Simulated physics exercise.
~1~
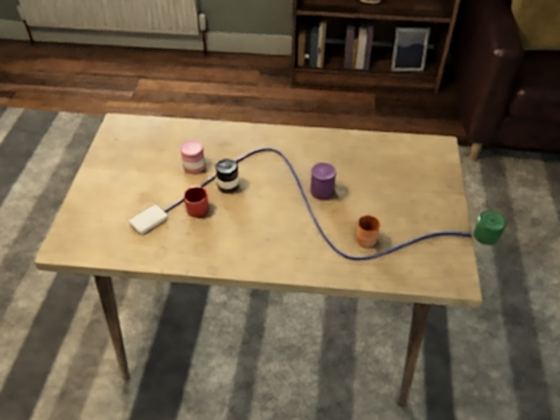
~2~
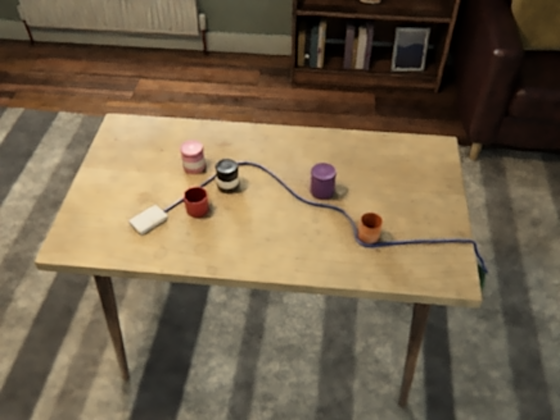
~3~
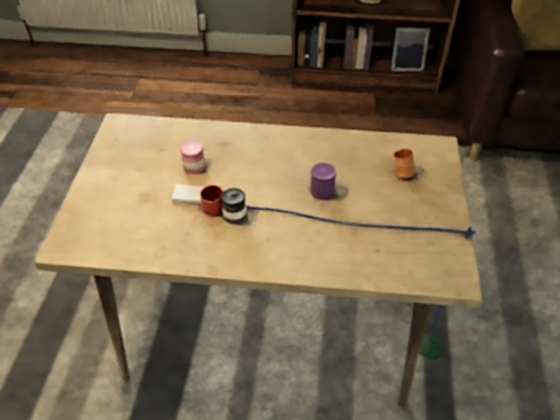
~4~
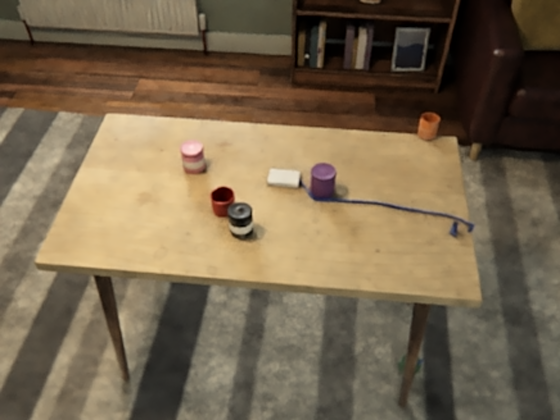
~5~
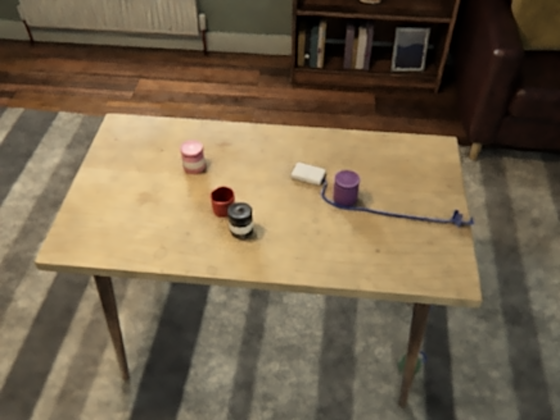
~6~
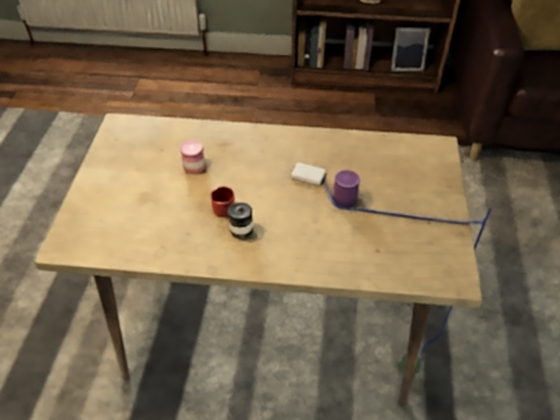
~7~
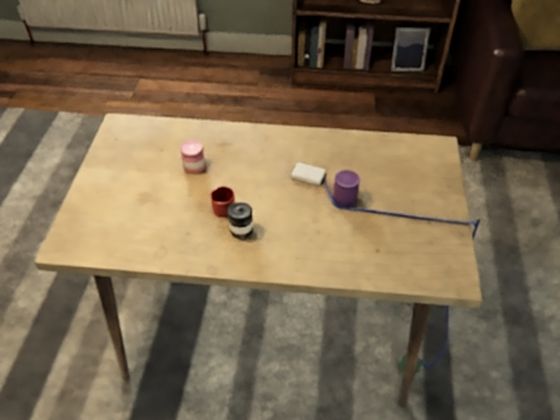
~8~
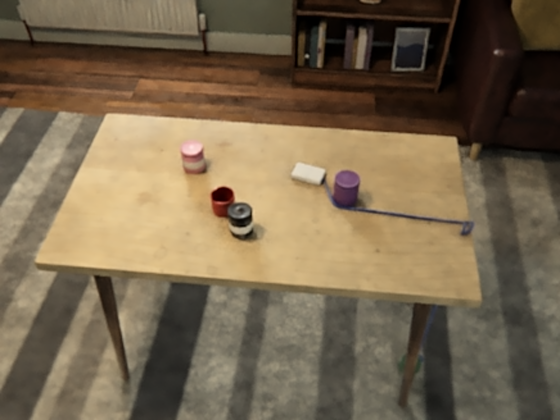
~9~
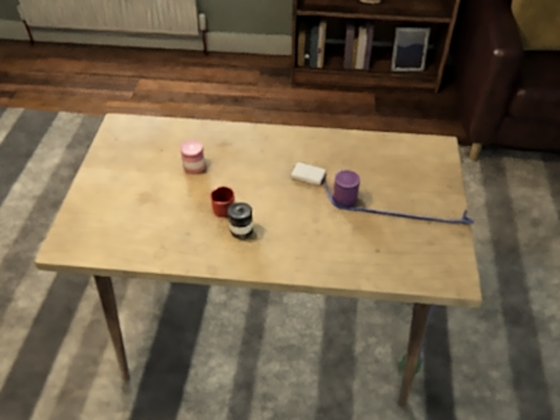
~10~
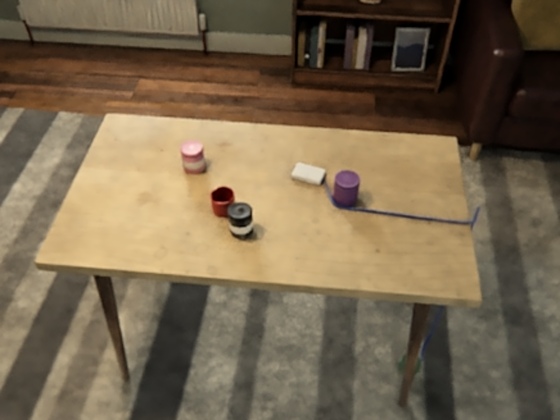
A blue cable winds across a pale wooden table in a living room, seen from above, linking a white phone at left to a green speaker slipping off the right edge. Between them sit a pink canister, a black tin, a red mug, a purple tub and an orange cup. The speaker drops, and the tightening cable drags the phone rightward, shifting the mug and tin, while the orange cup slides toward the back right corner and goes over the edge. The phone nudges past the purple tub's back and stops. The cable's end twitches at the edge, while the pink canister stays put.
